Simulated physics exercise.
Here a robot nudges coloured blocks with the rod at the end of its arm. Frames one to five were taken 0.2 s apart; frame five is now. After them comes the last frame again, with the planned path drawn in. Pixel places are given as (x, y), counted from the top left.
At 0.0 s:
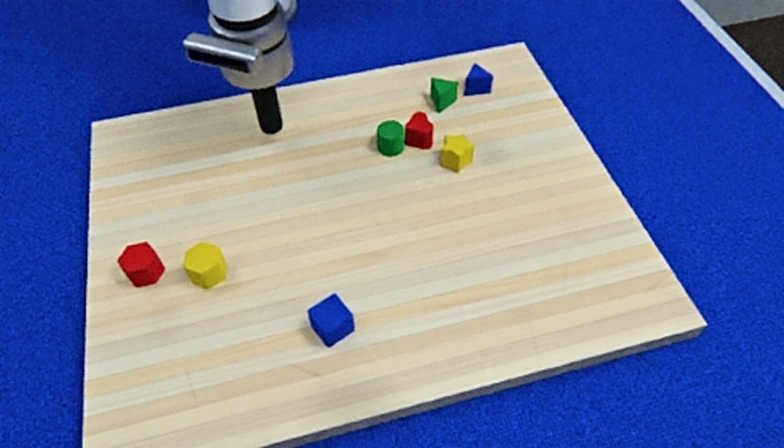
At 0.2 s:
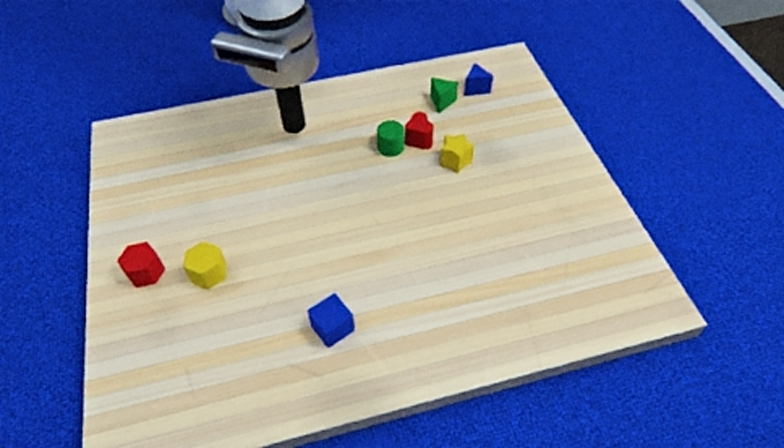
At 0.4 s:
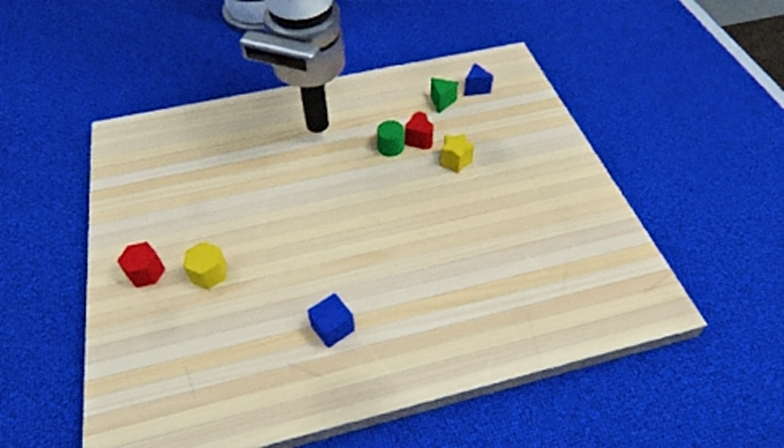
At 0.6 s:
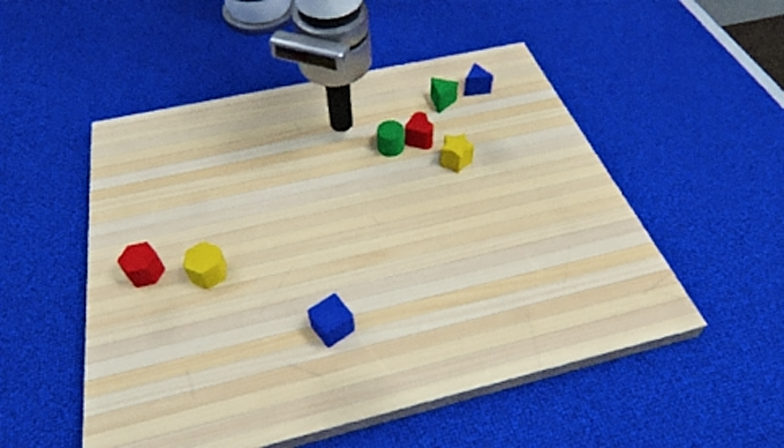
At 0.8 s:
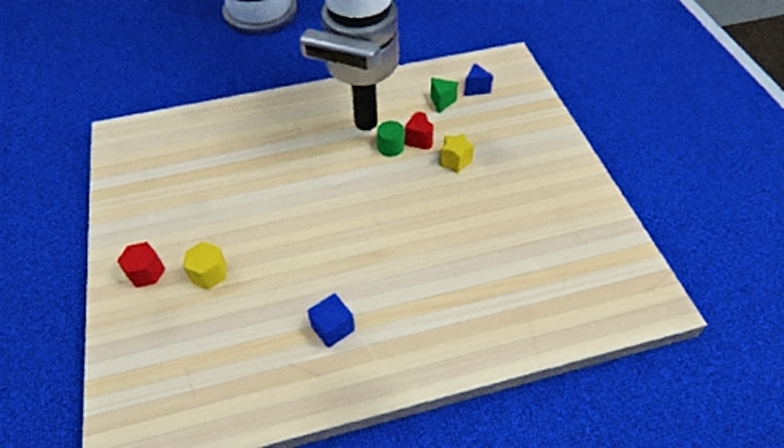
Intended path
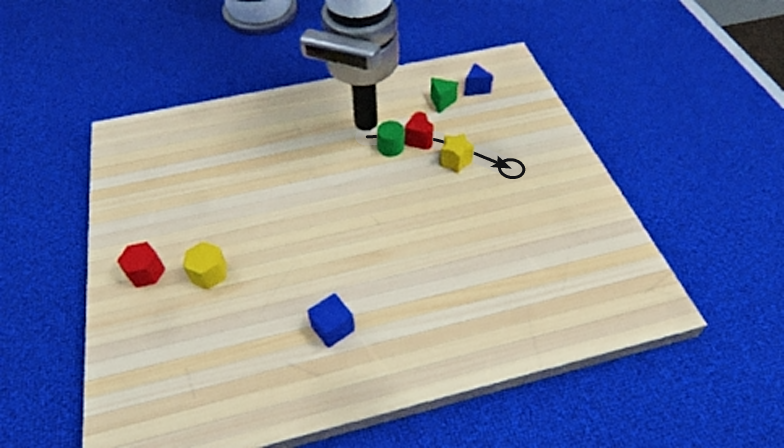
A robot arm with a black rod at its end hangs over the far side of a pale wooden board on a blue surface, seen from above at an angle. A green cylinder, red heart, yellow star and green and blue triangles sit at upper right, with red and yellow hexagons at left and a blue cube near the front. The rod glides steadily right, close beside the green cylinder, while the blocks and camera stay still.
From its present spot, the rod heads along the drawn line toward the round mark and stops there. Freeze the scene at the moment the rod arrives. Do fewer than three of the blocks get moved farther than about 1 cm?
No
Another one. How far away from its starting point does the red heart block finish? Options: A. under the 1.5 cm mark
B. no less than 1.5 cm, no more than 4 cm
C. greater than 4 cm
The answer is C.
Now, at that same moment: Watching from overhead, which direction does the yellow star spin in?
The sense of turning is clockwise.
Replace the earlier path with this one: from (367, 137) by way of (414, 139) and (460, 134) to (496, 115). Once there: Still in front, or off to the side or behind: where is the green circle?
As far as I can tell, the green circle has dropped away to the side or behind.
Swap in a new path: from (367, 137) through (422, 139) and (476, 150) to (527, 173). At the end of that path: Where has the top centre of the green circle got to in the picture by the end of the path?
The point I'd pick in the picture is (411, 138).
Drawn move, from (367, 137) by way of (417, 137) and (465, 149) to (512, 169).
The first path, step by step. One third of the way, rod (418, 124); green circle (407, 137); red heart block (441, 126), turned 20° anticlockwise.
Two thirds of the way, rod (467, 137); green circle (407, 137); red heart block (491, 134), turned 20° anticlockwise; yellow star (465, 152), turned 30° clockwise.
At the end, rod (514, 156); green circle (407, 137); red heart block (532, 140), turned 65° anticlockwise; green triangle still; yellow star (465, 152), turned 40° clockwise.
